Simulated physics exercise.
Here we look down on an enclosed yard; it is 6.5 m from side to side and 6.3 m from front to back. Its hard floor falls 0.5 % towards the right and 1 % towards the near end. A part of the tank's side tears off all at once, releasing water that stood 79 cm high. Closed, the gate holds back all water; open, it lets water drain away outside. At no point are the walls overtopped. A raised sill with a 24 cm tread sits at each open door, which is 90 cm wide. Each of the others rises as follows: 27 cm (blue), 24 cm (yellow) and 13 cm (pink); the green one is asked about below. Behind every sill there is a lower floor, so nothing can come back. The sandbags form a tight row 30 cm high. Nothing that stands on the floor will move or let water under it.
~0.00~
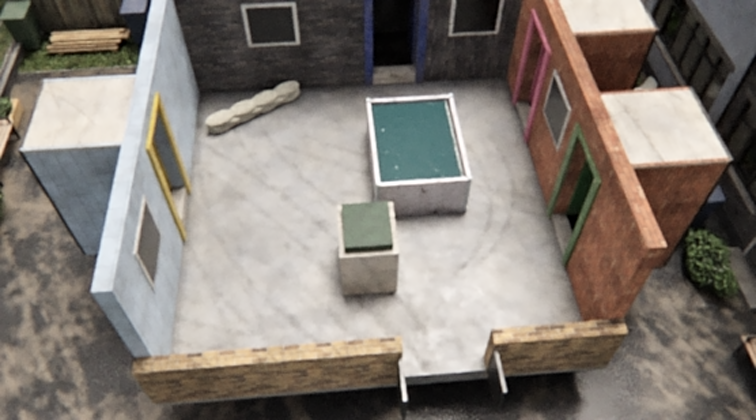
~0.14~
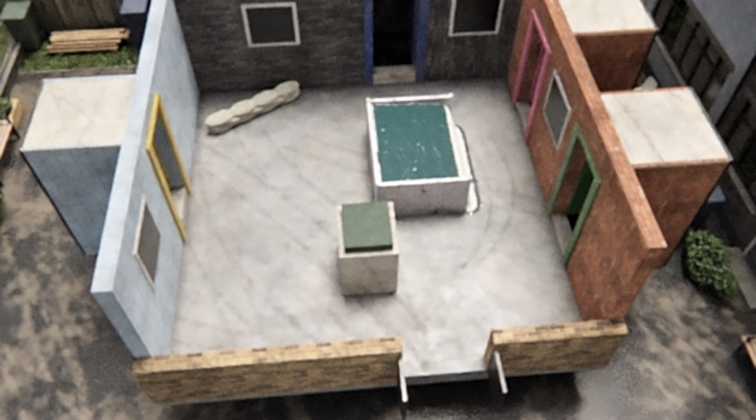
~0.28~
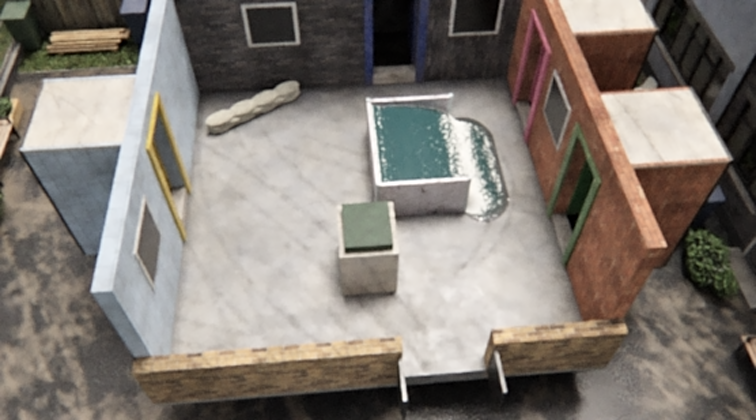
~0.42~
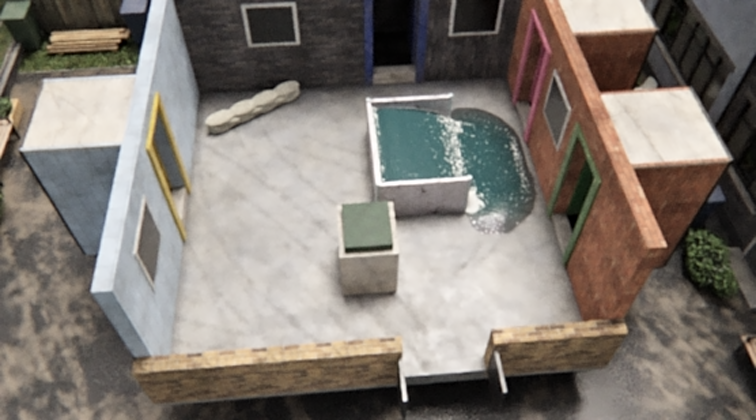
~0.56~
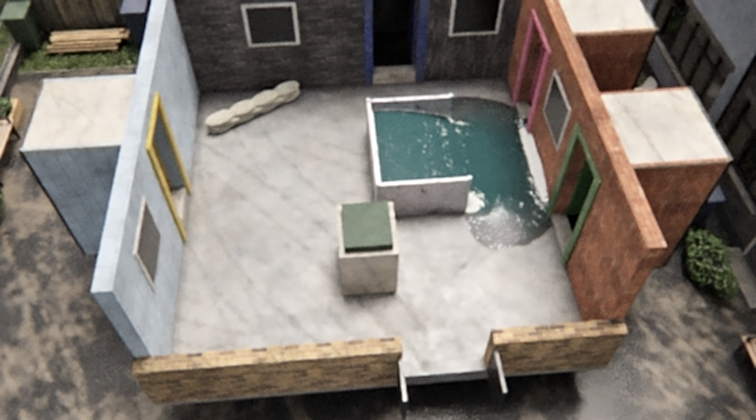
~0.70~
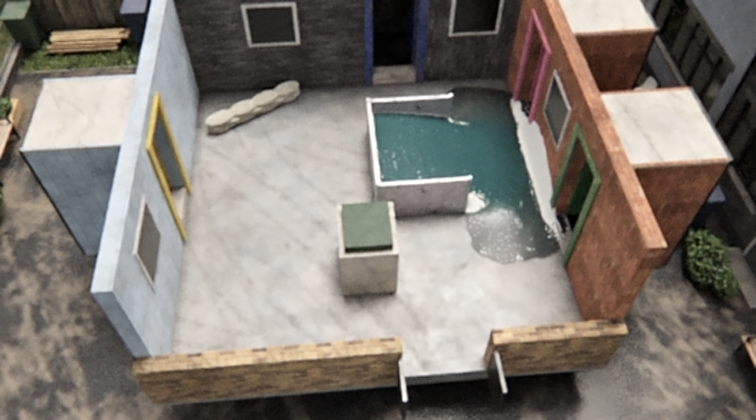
Dark green water in a white-walled tank burst out through its right side, spread across the pale floor of the walled yard, and reached the orange wall on the right, by the green door.
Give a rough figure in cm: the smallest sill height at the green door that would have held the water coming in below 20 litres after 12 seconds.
18 cm.
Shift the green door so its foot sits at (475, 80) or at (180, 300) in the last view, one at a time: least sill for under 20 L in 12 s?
About 27 cm, then about 7.0 cm.
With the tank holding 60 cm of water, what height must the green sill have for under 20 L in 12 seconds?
12.5 cm.
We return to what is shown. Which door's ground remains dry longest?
That would be the yellow door.
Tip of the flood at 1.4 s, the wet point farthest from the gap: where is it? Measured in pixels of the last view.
Roughly at (591, 346) in the last view.
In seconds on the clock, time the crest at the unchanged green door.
Around 1.4 seconds.
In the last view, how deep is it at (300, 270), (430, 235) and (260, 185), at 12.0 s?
Depth: About 7, 4, 4 cm.
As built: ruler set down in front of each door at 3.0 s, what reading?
Blue door 7 cm, yellow door 0 cm, pink door 18 cm, green door 13 cm.
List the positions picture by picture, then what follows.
Still water, 79 cm deep, in the tank at (416, 141); the green door at (571, 203) is dry, in the first frame.
The gap is at (455, 156), the front 0.3 m out at (477, 203); the back of the tank holds 79 cm, in the second frame.
Water pours out at (455, 159) and has run 0.8 m, to (504, 194); about 14 cm deep outside, 72 cm at the back, in the third frame.
Water pours out at (455, 160) and has run 1.3 m, to (531, 197); about 12 cm deep outside, 68 cm at the back, in the fourth frame.
Water pours out at (454, 160) and has run 1.7 m, to (532, 130); about 12 cm deep outside, 65 cm at the back, in the fifth frame.
The front is at (559, 245), 1.8 m from the gap at (454, 161); 5.6 m2 of floor is wet, 58 cm left at the back; water is at the green door at (571, 203), in the sixth frame.
After 1.4 s water covers 20 % of the floor, deepest (50 cm) near (525, 165); 23 cm at the green door, 8 litres in over its 14 cm sill.
After 3.0 s water covers 45 % of the floor, deepest (30 cm) near (579, 347); 13 cm at the green door, 34 litres in over its 14 cm sill.
After 12.0 s water covers 95 % of the floor, deepest (10 cm) near (348, 366); 6 cm at the green door, 35 litres in over its 14 cm sill.
At the green door as built, the water arrived by 0.7 s and peaked near 23 cm at 1.4 s.
With a sill of 16 cm, 27 litres would have come in within the 12 s; with 21.5 cm, 9 litres. So under 20 litres takes about 18 cm.
